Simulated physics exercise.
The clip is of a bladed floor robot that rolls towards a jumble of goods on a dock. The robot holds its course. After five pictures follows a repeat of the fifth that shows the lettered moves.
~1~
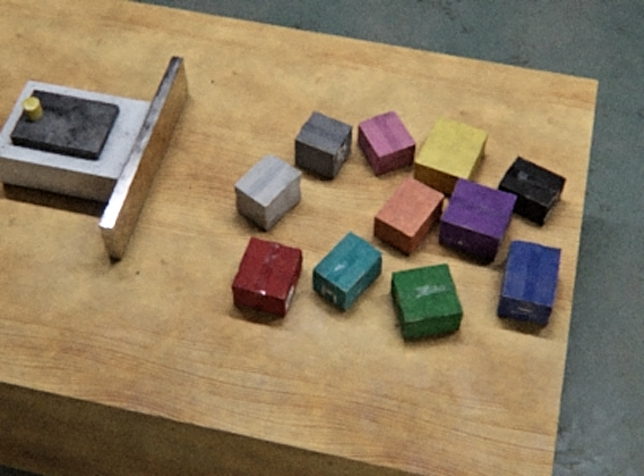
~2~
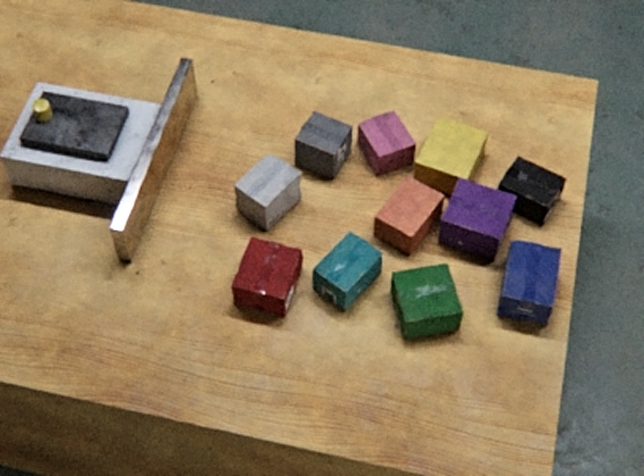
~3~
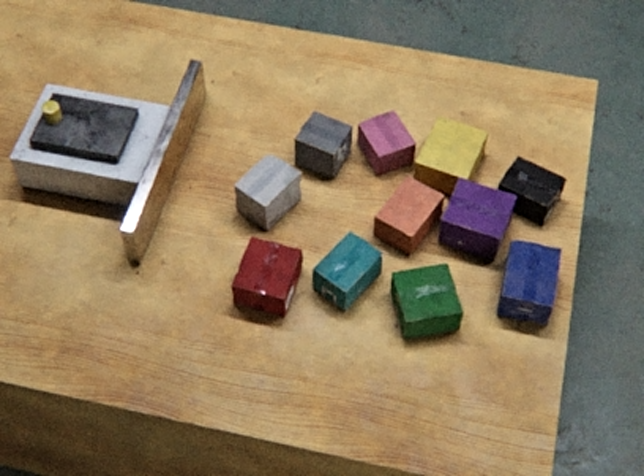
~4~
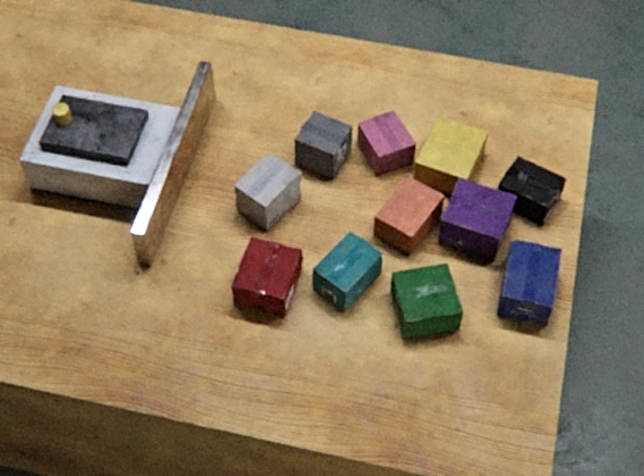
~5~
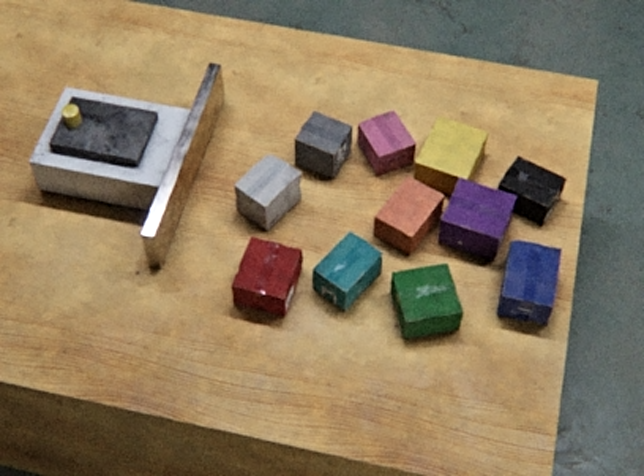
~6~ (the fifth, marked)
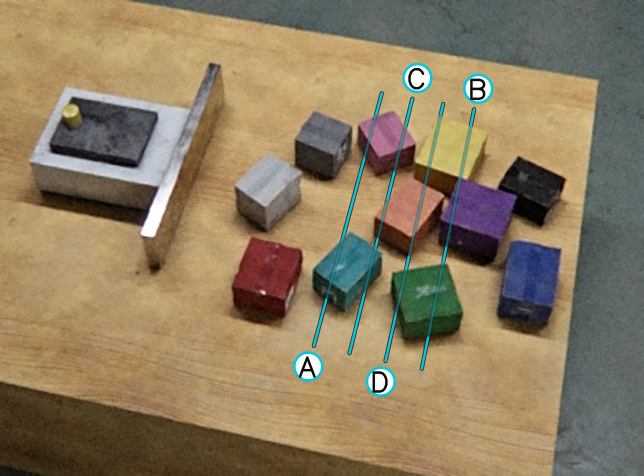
A low white robot with a dark top and an upright metal blade rolled slowly and steadily to the right across a wooden surface, toward a cluster of colourful boxes that stayed still.
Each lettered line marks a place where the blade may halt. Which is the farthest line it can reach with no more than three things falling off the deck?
It can go as far as B.
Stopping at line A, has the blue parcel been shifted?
By then, no.
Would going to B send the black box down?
By then, yes.
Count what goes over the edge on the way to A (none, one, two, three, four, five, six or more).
The count is none.
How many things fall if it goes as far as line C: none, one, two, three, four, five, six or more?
The count is none.
On the marked copy, A at (351, 209); B at (450, 228); C at (384, 216); D at (417, 222).
Taking B. A third of the way, robot (204, 148); red parcel (285, 280); white box (303, 197).
Two thirds of the way, robot (300, 166); black box (560, 195); blue parcel (539, 285).
When it is over, robot (372, 179); black box over the edge; blue parcel over the edge; two fallen.
As for the rest, A is within the limit but short; C is within the limit but short; D is within the limit but short.
